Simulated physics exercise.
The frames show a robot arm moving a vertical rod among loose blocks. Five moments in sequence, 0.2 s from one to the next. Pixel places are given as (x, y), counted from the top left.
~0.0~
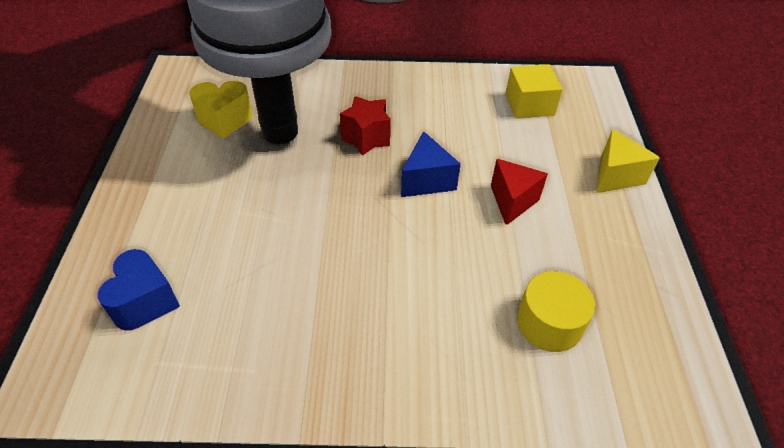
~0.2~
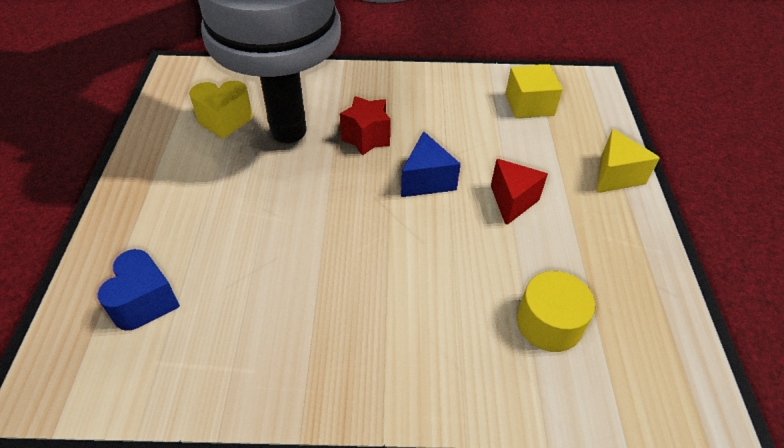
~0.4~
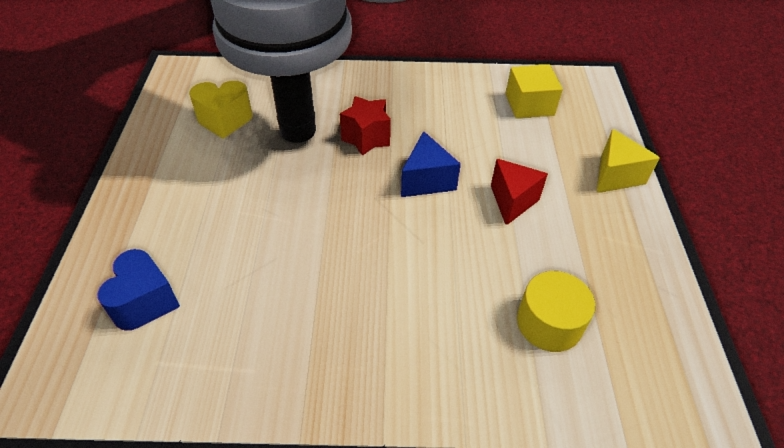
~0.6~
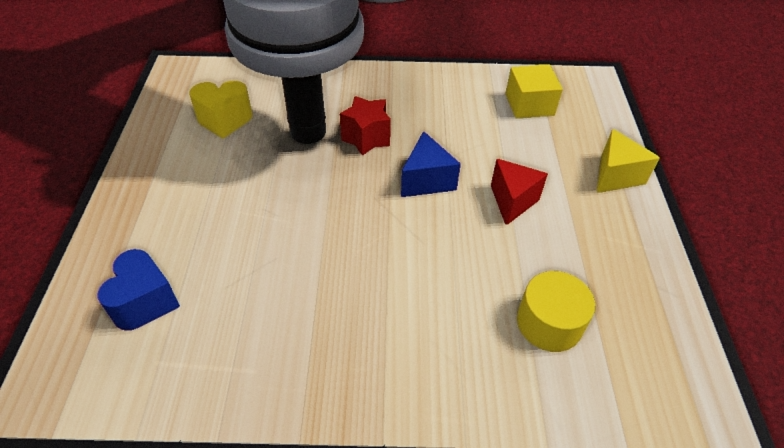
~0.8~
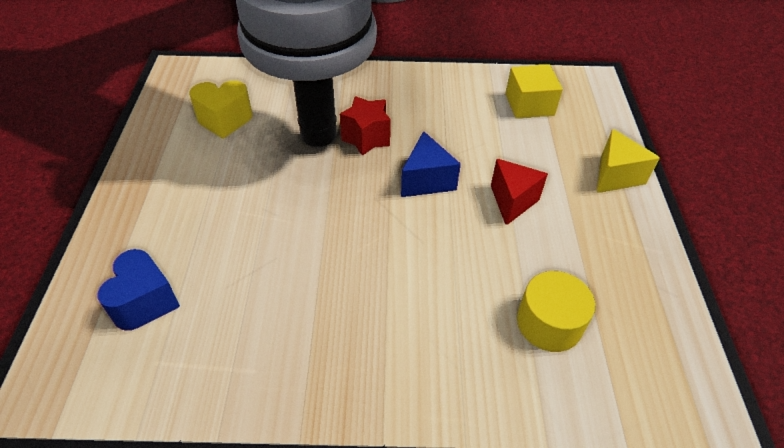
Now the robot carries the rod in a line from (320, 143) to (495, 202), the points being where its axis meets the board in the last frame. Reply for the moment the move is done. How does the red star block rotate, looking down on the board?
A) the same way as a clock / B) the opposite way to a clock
My answer is option B.
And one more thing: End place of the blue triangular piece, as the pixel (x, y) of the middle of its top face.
The point I'd pick in the picture is (531, 198).
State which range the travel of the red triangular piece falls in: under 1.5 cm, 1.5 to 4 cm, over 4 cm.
It will move between 1.5 and 4 cm.
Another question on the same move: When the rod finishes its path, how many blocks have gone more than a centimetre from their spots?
Count: 3 or more.
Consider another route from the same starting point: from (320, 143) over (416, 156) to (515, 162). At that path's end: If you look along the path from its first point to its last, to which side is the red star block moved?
It heads left.
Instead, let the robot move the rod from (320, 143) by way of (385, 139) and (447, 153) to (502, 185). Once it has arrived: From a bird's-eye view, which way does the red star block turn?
Rotation: Counter-clockwise.
What follows on the original path. One third of the way, rod at (376, 155); red star block at (396, 109), turned 65° anticlockwise.
Two thirds of the way, rod at (435, 175); red star block at (397, 109), turned 70° anticlockwise; blue triangular piece at (470, 170), turned 15° clockwise.
At the end, rod at (497, 195); yellow heart-shaped block unmoved; red star block at (397, 109), turned 70° anticlockwise; blue triangular piece at (531, 198), turned 20° clockwise; red triangular piece at (558, 181).
